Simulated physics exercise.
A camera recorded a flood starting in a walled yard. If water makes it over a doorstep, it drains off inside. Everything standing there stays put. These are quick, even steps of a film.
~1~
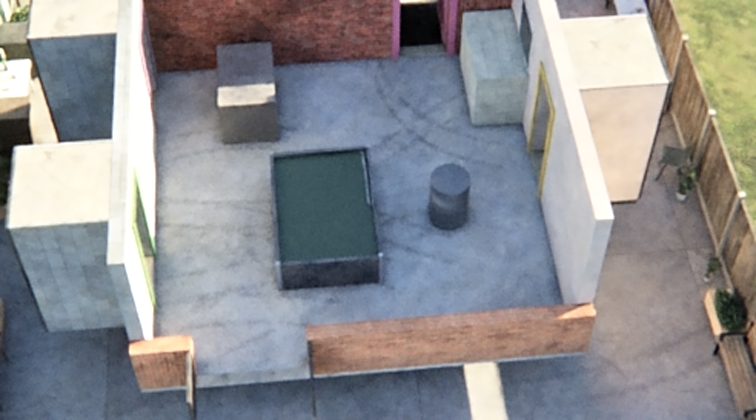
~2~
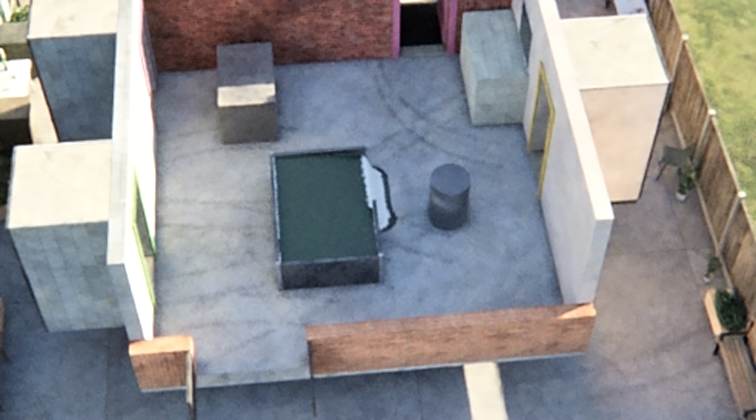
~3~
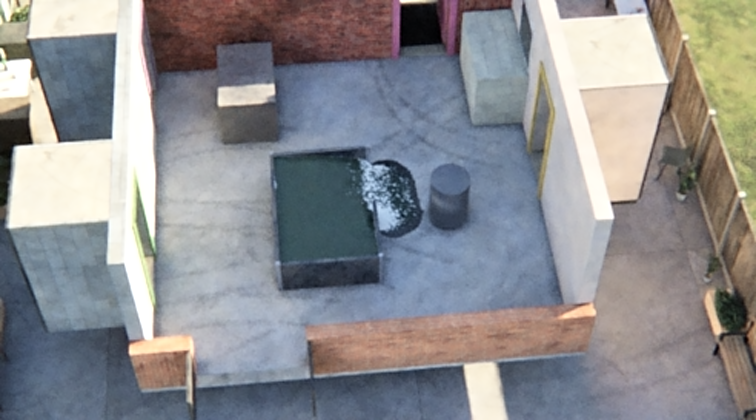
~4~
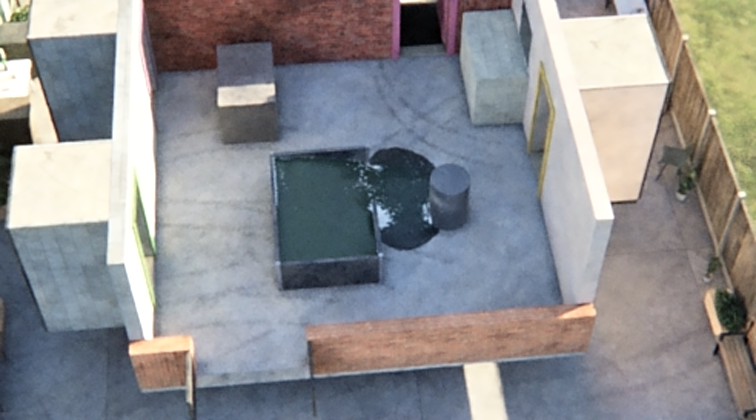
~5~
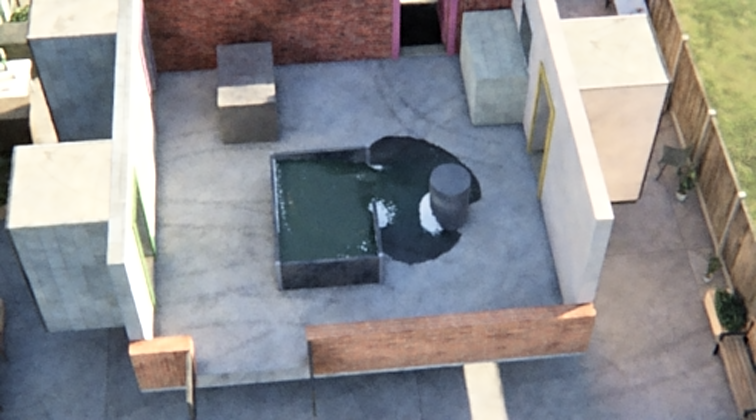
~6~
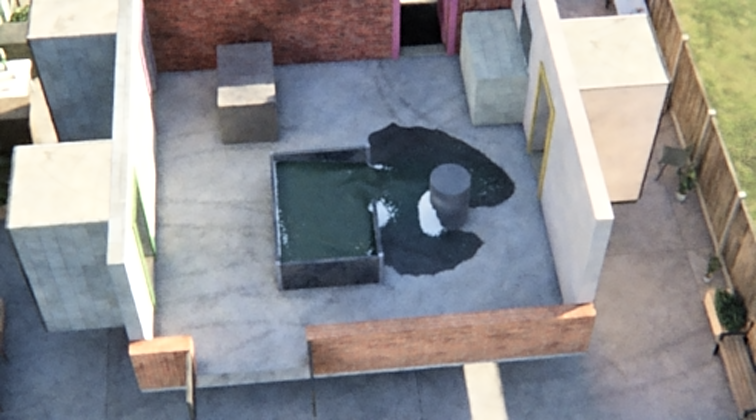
At first, a rectangular tank of dark green water sits still in a walled yard beside a grey cylinder. Water then bursts from the tank's right side, foaming as it spreads across the floor to the cylinder. It wraps around the cylinder and widens into a large dark pool toward the right wall.
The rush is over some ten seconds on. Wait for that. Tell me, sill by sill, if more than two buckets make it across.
The purple door never tops two buckets, the yellow door tops two buckets, the pink door tops two buckets, the green door never tops two buckets.
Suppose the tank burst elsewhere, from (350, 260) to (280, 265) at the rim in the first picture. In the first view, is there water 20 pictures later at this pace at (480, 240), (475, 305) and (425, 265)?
So: Wetted, then wetted, then wetted.
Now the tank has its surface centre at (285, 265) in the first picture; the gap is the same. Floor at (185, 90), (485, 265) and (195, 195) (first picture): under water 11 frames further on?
Parched, soaked, parched.
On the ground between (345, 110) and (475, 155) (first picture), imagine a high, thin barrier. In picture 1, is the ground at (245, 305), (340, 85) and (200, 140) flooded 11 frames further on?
Results in order: Bone-dry / bone-dry / bone-dry.
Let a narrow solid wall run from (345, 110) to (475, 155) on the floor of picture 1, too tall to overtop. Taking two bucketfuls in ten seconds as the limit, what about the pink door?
I'd say the pink door remains within bounds.
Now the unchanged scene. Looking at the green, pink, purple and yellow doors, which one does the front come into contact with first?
The answer here is the yellow-painted one.
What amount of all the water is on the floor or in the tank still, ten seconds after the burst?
Roughly 78 parts in a hundred.
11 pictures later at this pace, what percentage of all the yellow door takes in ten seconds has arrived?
Near 40 per cent, give or take.
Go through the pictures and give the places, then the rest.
The tank at (325, 206) is whole and still, in the first picture.
The front is at (382, 227), out from the gap at (369, 190), in the second picture.
Water pours out at (369, 192) and has run to (414, 222), in the third picture.
Water pours out at (369, 193) and has run to a hidden place, in the fourth picture.
The front is at (472, 181), out from the gap at (369, 193), in the fifth picture.
Water pours out at (369, 192) and has run to (508, 184), in the sixth picture.
A moment on, water covers 25 % of the floor; the purple door not reached, the yellow door over two buckets in, the pink door not reached, the green door not reached.
Next, water covers 35 % of the floor; the purple door not reached, the yellow door far over two buckets in, the pink door not reached, the green door not reached.
Then, water covers 40 % of the floor; the purple door not reached, the yellow door far over two buckets in, the pink door over two buckets in, the green door not reached.
Later, water covers 60 % of the floor; the purple door not reached, the yellow door far over two buckets in, the pink door far over two buckets in, the green door not reached.
In the end, water covers 80 % of the floor; the purple door wet at the sill, nothing in, the yellow door far over two buckets in, the pink door far over two buckets in, the green door wet at the sill, nothing in.
